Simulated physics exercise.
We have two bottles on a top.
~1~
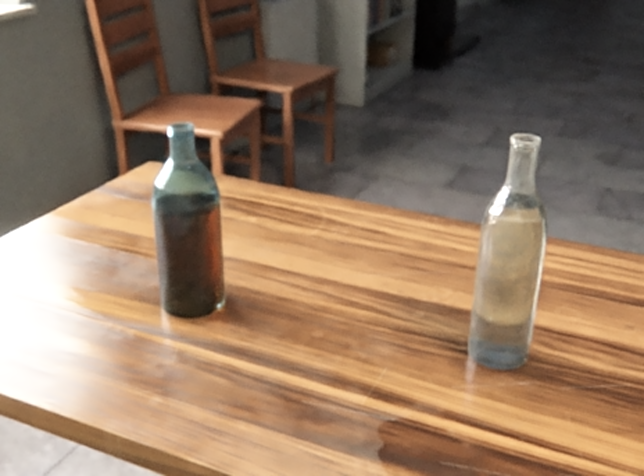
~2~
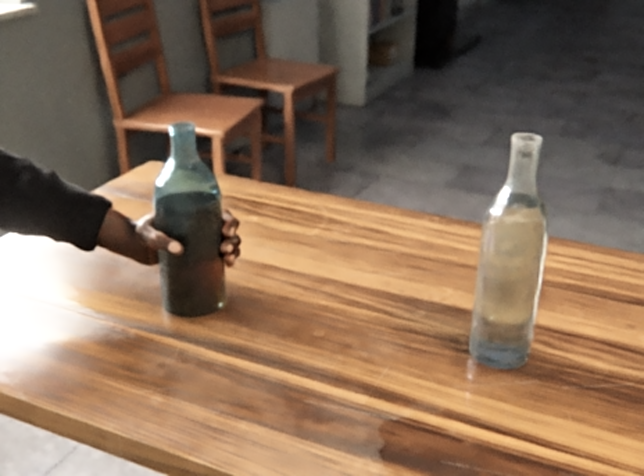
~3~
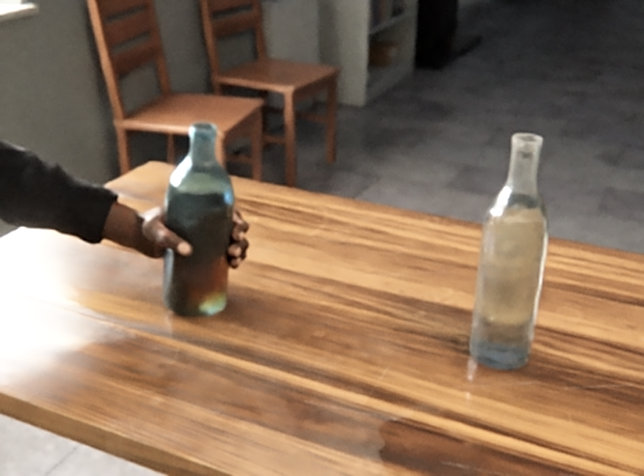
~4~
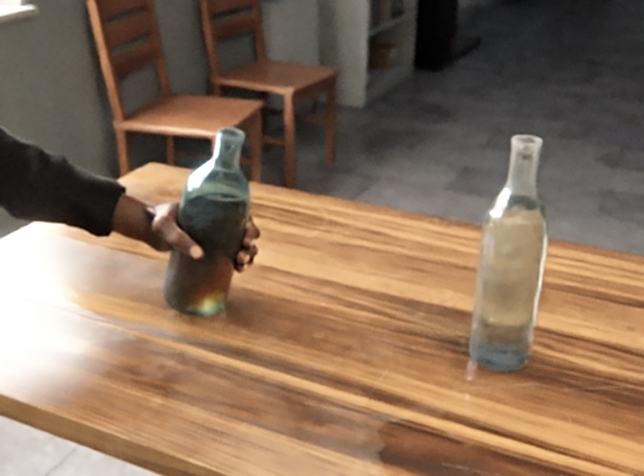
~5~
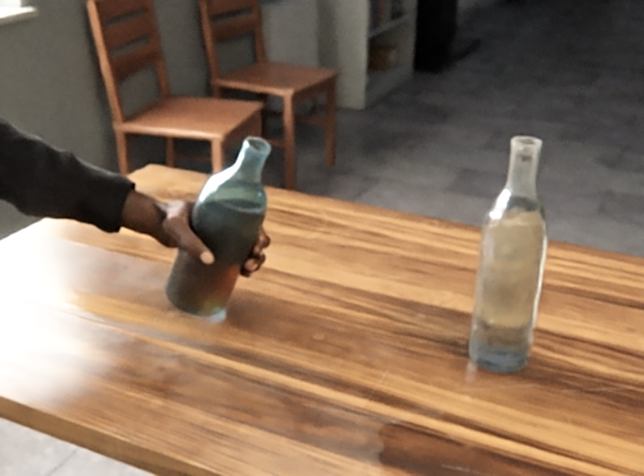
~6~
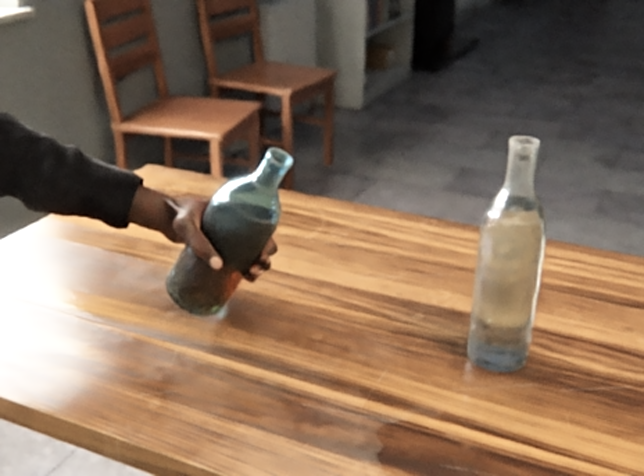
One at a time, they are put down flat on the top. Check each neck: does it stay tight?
Left bottle: No, right bottle: No.
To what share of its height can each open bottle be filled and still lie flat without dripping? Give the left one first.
Around 24 percent for the first, 22 percent for the second.
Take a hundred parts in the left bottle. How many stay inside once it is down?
Around 45 %.
Next, the left bottle is nearly down; left bottle, dry at the neck.
After that, the left bottle lies flat; left bottle, some has come out.
Finally, both lie flat; left bottle, some has come out; right bottle, some has come out.
